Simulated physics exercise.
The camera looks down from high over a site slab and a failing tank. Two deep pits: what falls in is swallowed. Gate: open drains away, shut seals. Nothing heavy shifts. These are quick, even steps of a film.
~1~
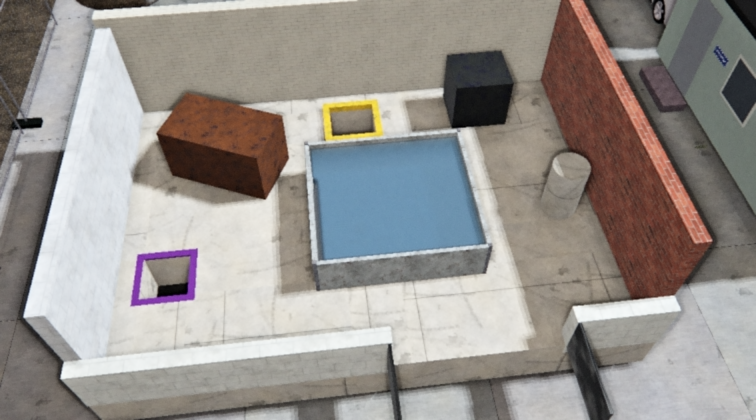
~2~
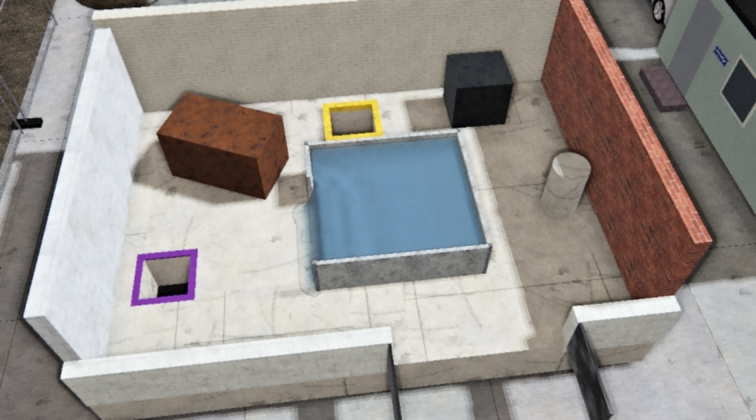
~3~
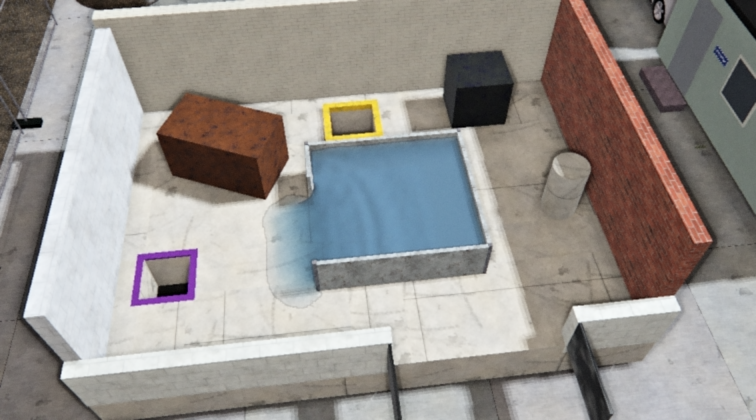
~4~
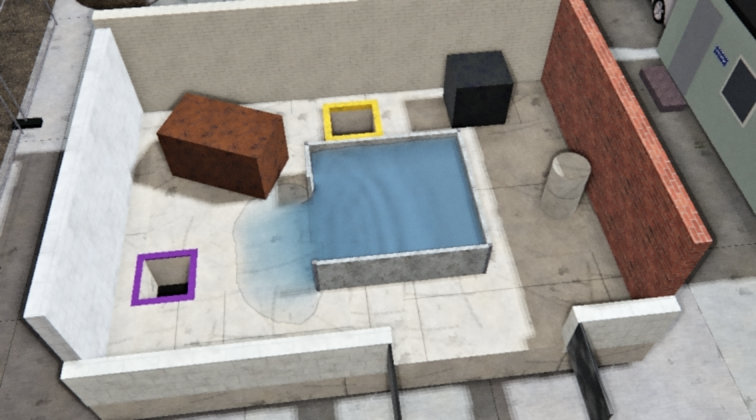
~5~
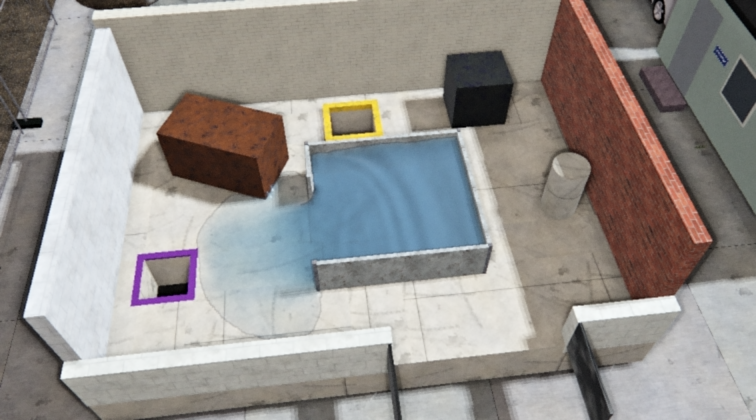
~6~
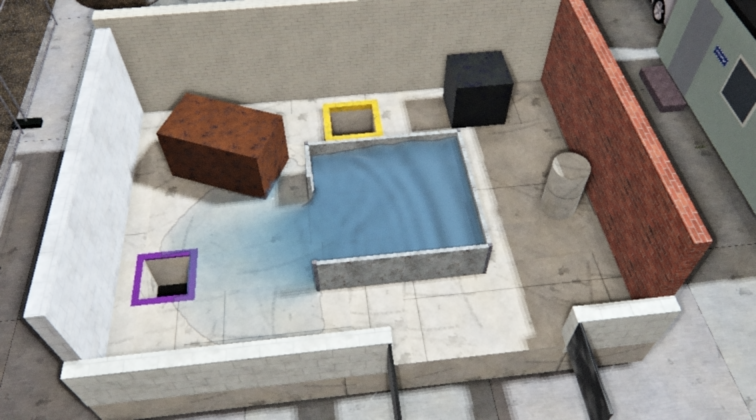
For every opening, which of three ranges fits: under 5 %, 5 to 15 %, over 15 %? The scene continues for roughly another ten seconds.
The gate will capture a light share below five per cent; the purple pit will capture a heavy share beyond fifteen per cent; the yellow pit will capture a light share below five per cent.
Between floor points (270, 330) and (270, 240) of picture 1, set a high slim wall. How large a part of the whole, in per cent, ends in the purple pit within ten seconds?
Share for purple - 15 in a hundred.
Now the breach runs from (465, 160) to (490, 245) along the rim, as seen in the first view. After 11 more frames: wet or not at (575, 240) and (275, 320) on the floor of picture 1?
Submerged, waterless.
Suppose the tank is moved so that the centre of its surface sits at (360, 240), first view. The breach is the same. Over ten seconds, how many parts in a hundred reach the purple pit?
Result, purple pit: 55 percent after ten seconds.
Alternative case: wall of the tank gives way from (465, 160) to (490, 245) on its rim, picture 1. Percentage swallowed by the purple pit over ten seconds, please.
Approximate share, purple: 6 in a hundred.
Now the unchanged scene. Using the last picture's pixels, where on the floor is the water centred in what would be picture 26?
Somewhere around (292, 235) in the last view.
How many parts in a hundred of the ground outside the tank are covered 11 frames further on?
My estimate is roughly 35 percent.
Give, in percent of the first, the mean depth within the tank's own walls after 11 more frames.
It works out to roughly 54 percent.
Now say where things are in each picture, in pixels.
The first picture shows still water in the tank at (392, 195).
In the second picture, water pours out at (316, 237) and has run to (313, 291).
In the third picture, water pours out at (316, 238) and has run to (298, 302).
In the fourth picture, water pours out at (316, 238) and has run to (259, 306).
In the fifth picture, water pours out at (316, 238) and has run to (205, 231).
In the sixth picture, the front is at (168, 240), out from the gap at (316, 238).
A moment on, water covers 30 % of the floor; the gate 0 %, the purple pit 4 %, the yellow pit 0 %.
Next, water covers 35 % of the floor; the gate 0 %, the purple pit 9 %, the yellow pit 0 %.
Then, water covers 40 % of the floor; the gate 0 %, the purple pit 22 %, the yellow pit 0 %.
Later, water covers 60 % of the floor; the gate 0 %, the purple pit 39 %, the yellow pit 0 %.
In the end, water covers 85 % of the floor; the gate 1 %, the purple pit 53 %, the yellow pit 0 %.
